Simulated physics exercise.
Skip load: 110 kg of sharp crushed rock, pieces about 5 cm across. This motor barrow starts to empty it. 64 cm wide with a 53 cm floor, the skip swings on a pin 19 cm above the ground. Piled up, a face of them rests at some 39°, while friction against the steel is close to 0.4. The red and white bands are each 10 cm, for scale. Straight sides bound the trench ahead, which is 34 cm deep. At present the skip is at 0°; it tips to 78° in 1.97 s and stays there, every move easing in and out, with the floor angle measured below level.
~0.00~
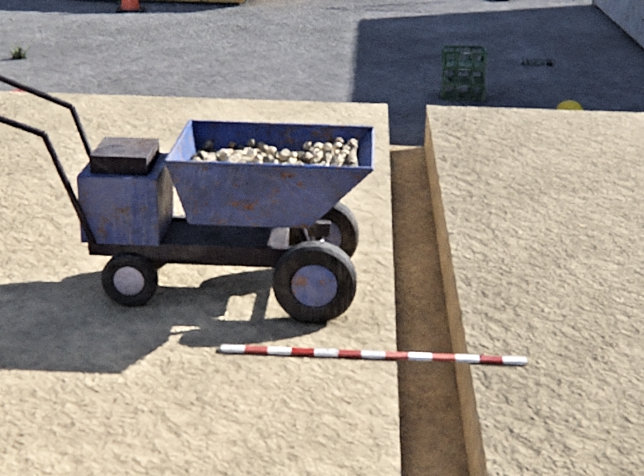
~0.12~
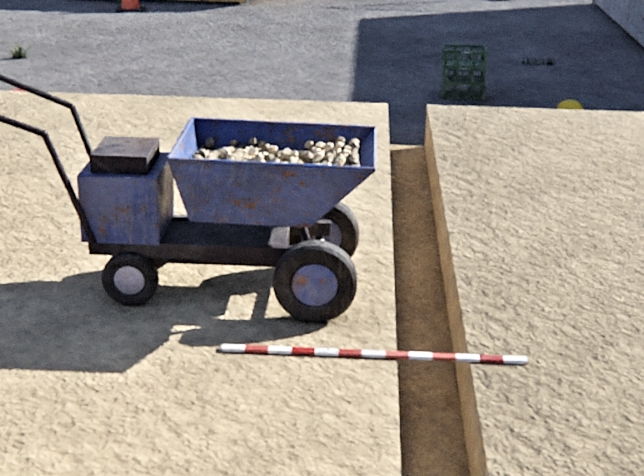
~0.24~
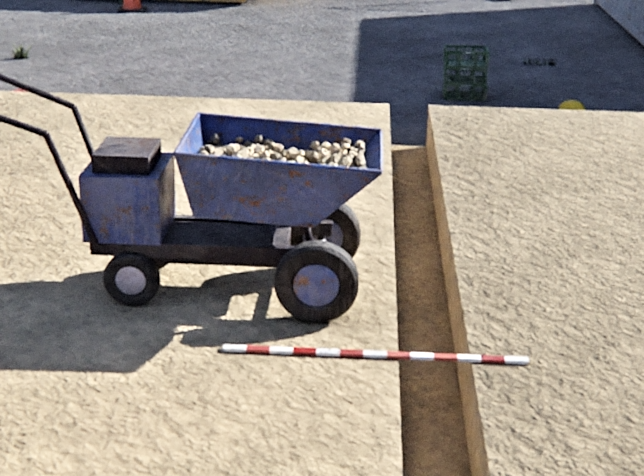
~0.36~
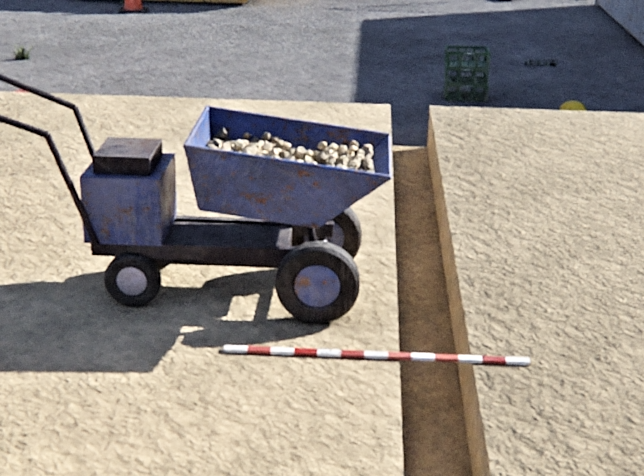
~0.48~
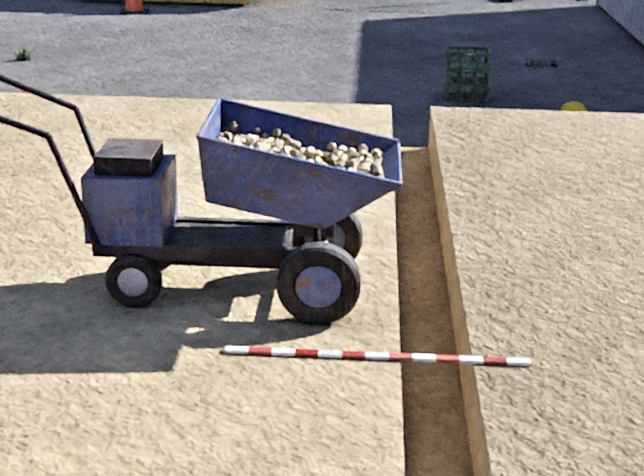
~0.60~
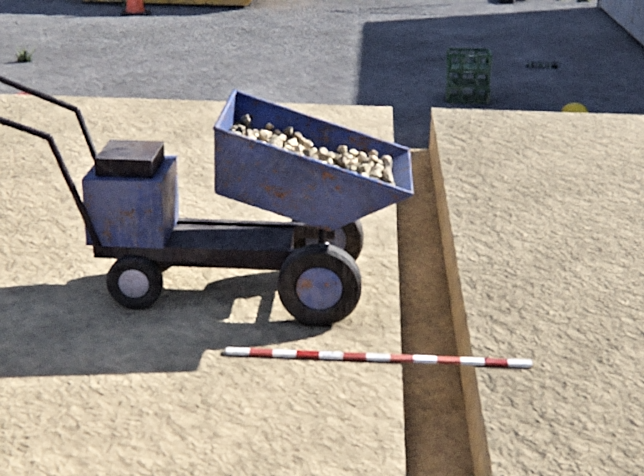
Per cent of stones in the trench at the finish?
About 24 %.
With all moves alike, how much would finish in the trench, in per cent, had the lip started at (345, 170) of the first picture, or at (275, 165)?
The first gives about 90 percent and the second about 45 percent.
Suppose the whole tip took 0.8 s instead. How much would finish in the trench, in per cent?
In that case, around 20%.
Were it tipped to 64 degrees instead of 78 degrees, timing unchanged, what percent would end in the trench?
With that change, near 40 per cent.
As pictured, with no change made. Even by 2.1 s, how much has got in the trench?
Roughly 10% by that time.
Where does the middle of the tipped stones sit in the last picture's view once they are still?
Their middle lands near (483, 302).
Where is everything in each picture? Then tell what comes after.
The skip is at 0°, its lip at (373, 170); the top of the load is at (348, 151), in the first picture.
Lip at (375, 170), floor tilted 1°, highest stones at (348, 149); the stones move at 0.1 m/s on average, in the second picture.
Lip at (382, 173), floor tilted 3°, highest stones at (261, 149); the stones move at 0.2 m/s on average, in the third picture.
Lip at (391, 178), floor tilted 7°, highest stones at (241, 142); the stones move at 0.3 m/s on average, in the fourth picture.
The skip is at 12°, its lip at (401, 185); the top of the load is at (237, 137); the stones move at 0.4 m/s on average, in the fifth picture.
The skip is at 17°, its lip at (413, 195); the top of the load is at (242, 131); the stones move at 0.4 m/s on average, in the sixth picture.
After 1.5 s the floor is at 66°; 100 % in the skip; the foremost stones are at (451, 258).
After 2.1 s the floor is at 78°; 57 % in the skip, 12 % in the trench, 31 % past the trench; the foremost stones are at (568, 299).
After 2.4 s the floor is at 78°; 40 % in the skip, 18 % in the trench, 42 % past the trench; the foremost stones are at (606, 302).
After 4.4 s the floor is at 78°; 35 % in the skip, 24 % in the trench, 41 % past the trench; the foremost stones are at (607, 302).
